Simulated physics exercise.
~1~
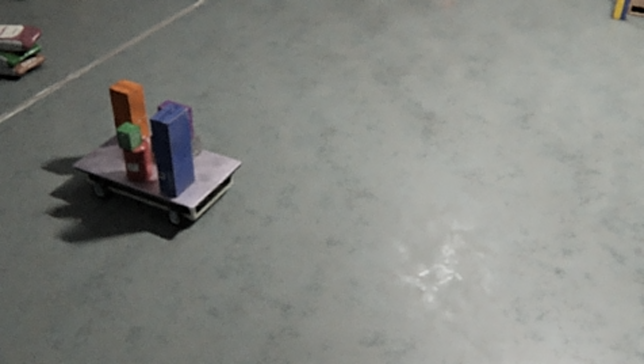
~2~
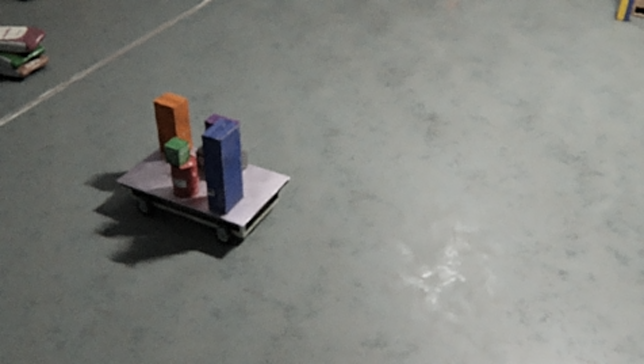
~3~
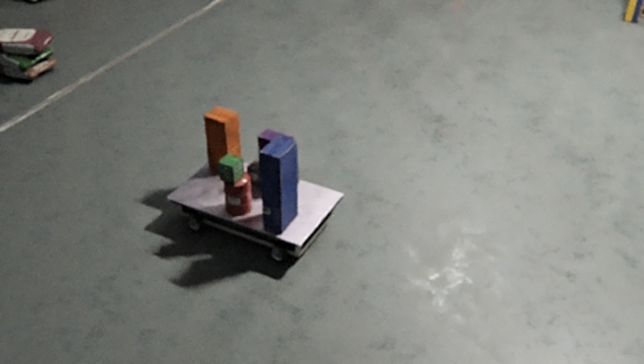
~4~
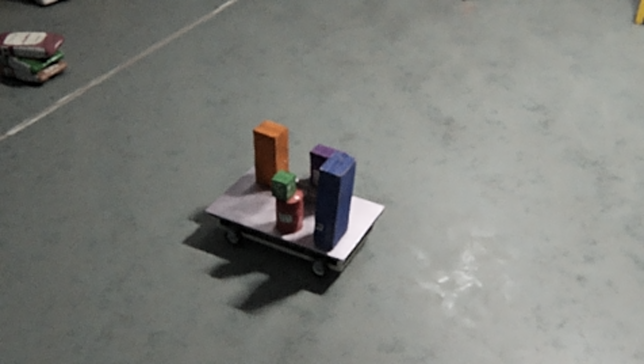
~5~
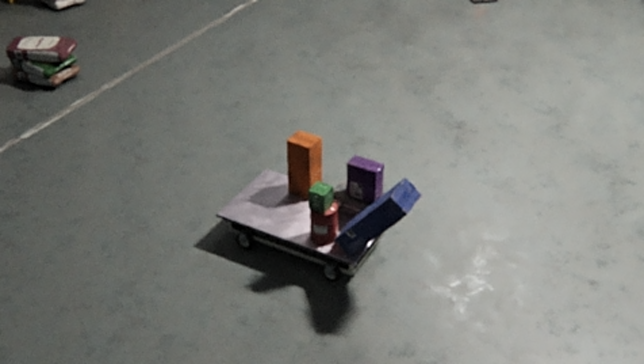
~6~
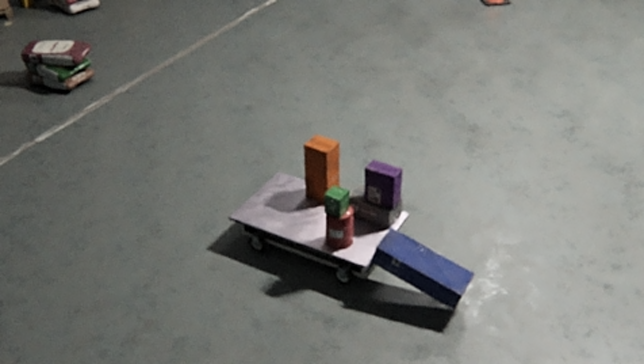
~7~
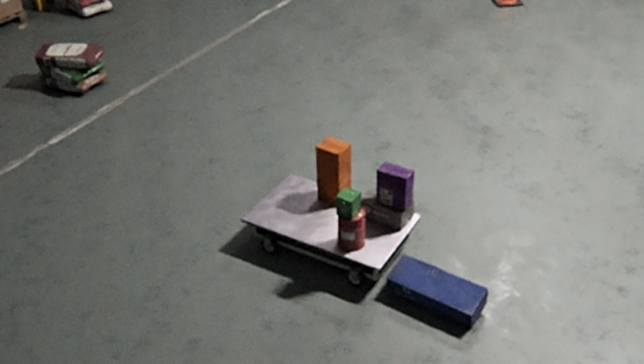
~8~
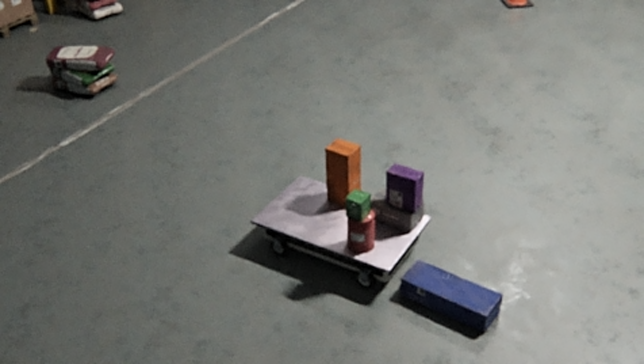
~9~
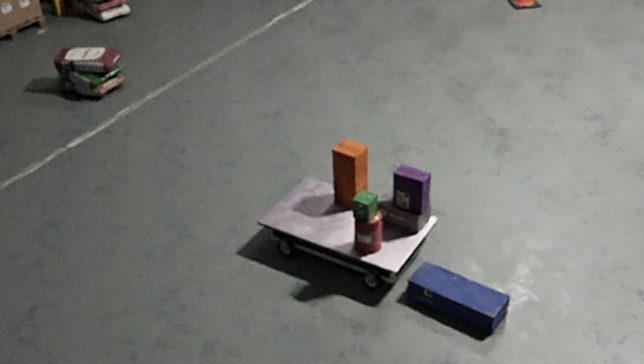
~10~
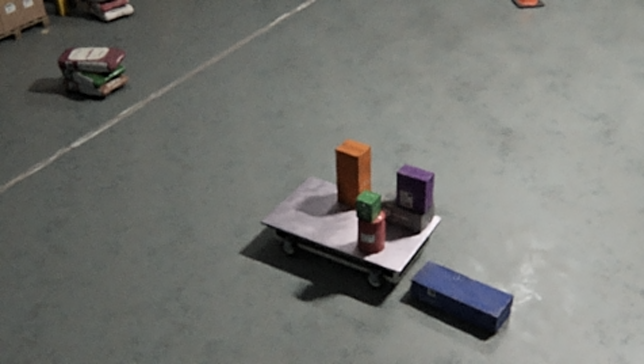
In this clip, a flat cart carrying several upright boxes and a red canister rolls rightward across a grey floor and halts as the tall blue box tips off its right side, ending on the floor beside it while the orange, green, purple and grey boxes and canister stay aboard.
